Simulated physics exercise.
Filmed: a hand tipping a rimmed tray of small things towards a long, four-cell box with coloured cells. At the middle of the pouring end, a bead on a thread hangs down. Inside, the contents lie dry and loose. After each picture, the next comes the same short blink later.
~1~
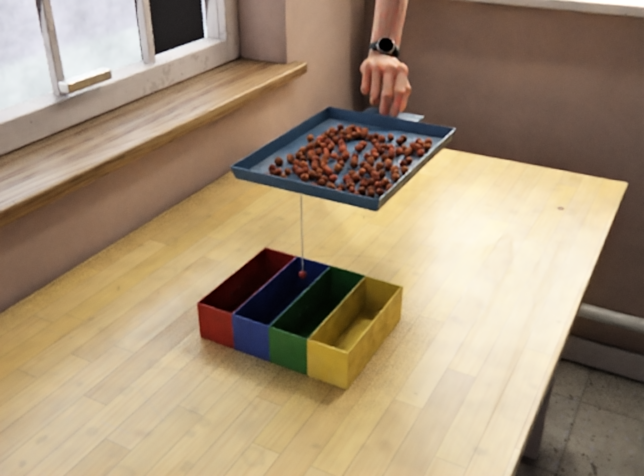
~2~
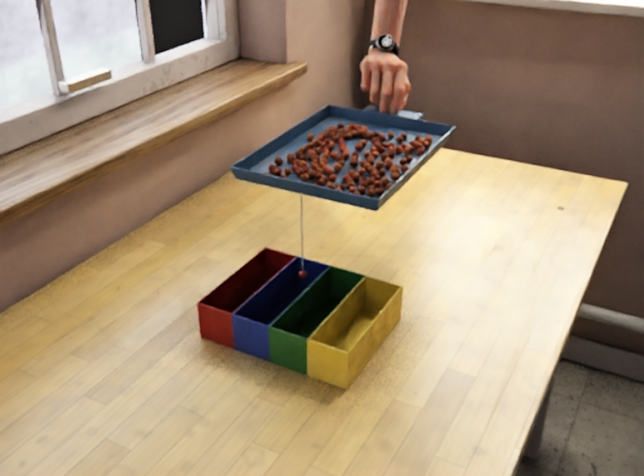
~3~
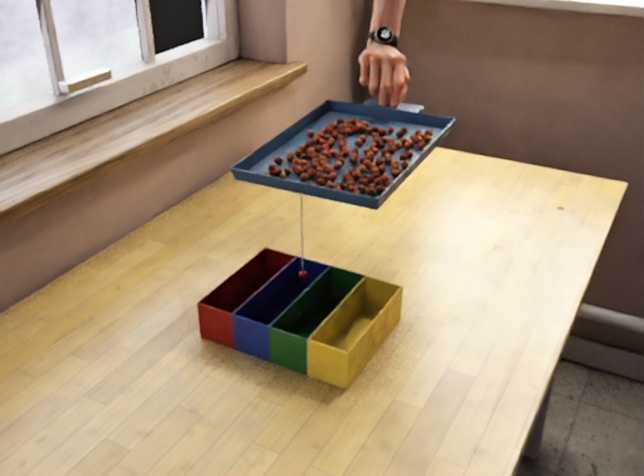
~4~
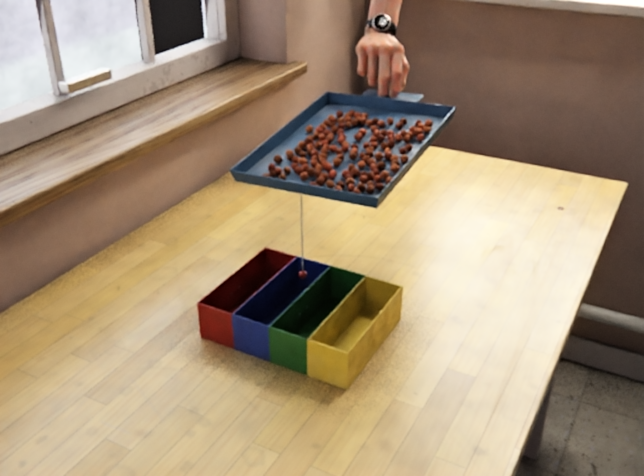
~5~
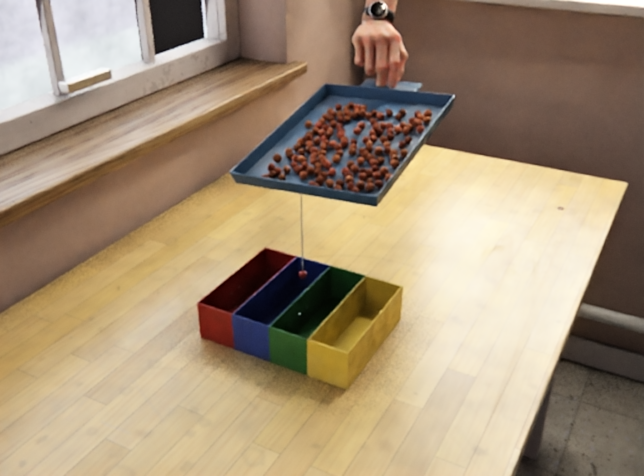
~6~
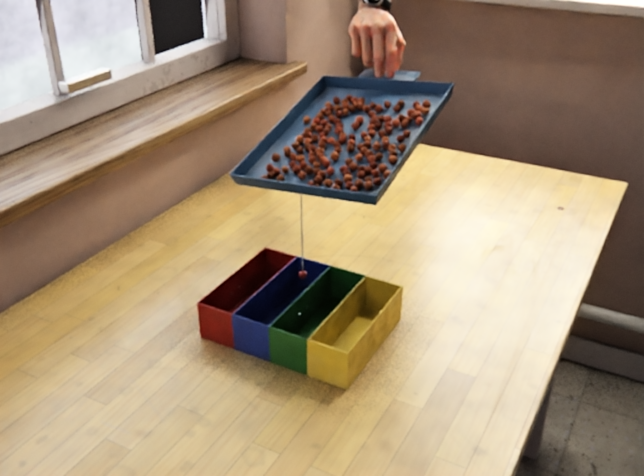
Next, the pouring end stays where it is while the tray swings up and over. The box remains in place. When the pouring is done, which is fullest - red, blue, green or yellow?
Fullest: The red cell.
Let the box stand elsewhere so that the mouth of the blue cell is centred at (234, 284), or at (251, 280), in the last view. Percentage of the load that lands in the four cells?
About 100% and about 100%.
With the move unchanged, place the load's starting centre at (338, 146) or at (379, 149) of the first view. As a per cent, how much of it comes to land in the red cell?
Around 50 in a hundred the first time, around 40 in a hundred the second.
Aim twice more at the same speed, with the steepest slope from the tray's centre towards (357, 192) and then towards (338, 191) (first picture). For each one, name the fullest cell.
That yellow cell, then the yellow cell.
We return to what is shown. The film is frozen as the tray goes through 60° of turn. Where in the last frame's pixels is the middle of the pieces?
The middle of the pieces shows up near (286, 158).
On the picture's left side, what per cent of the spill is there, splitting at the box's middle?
Near 100 in a hundred.
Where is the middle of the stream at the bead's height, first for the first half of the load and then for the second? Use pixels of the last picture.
Initially about (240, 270); subsequently about (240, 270).
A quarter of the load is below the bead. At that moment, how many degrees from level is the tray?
Around 100 degrees of turn.
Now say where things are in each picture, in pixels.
The first frame shows corners of the pouring end (235, 166) and (377, 198), level; middle of the load (346, 157), clay pellets; bead on its thread (303, 275); red cell (216, 322); blue cell (251, 334); green cell (288, 347); yellow cell (328, 361).
The second frame shows corners of the pouring end (235, 166) and (377, 198), level; middle of the load (346, 156).
The third frame shows corners of the pouring end (234, 167) and (377, 197), tipped barely, lowest at the left corner; middle of the load (346, 153).
The fourth frame shows corners of the pouring end (234, 169) and (376, 196), tipped a little, lowest at the left corner; middle of the load (345, 148).
The fifth frame shows corners of the pouring end (233, 171) and (375, 194), tipped a little, lowest at the left corner; middle of the load (353, 148).
The sixth frame shows corners of the pouring end (233, 173) and (374, 193), tipped a little, lowest at the left corner; middle of the load (351, 144); red cell (216, 322); blue cell (251, 334); green cell (288, 347); yellow cell (328, 361).
Just after the last frame, tray tipped steeply; almost all on the tray; just a few falling or outside the box.
A moment on, tray tipped right over; roughly a third on the tray; roughly a quarter in the red cell; about a tenth in the blue cell; just a few in the green cell; roughly a third falling or outside the box.
Further on, tray tipped past a quarter turn; roughly half in the red cell; roughly a quarter in the blue cell; about a tenth in the green cell; roughly a quarter falling or outside the box.
When it is over, tray tipped past a quarter turn; roughly half in the red cell; roughly a quarter in the blue cell; about a tenth in the green cell; not one in the yellow cell; roughly a quarter outside the box.
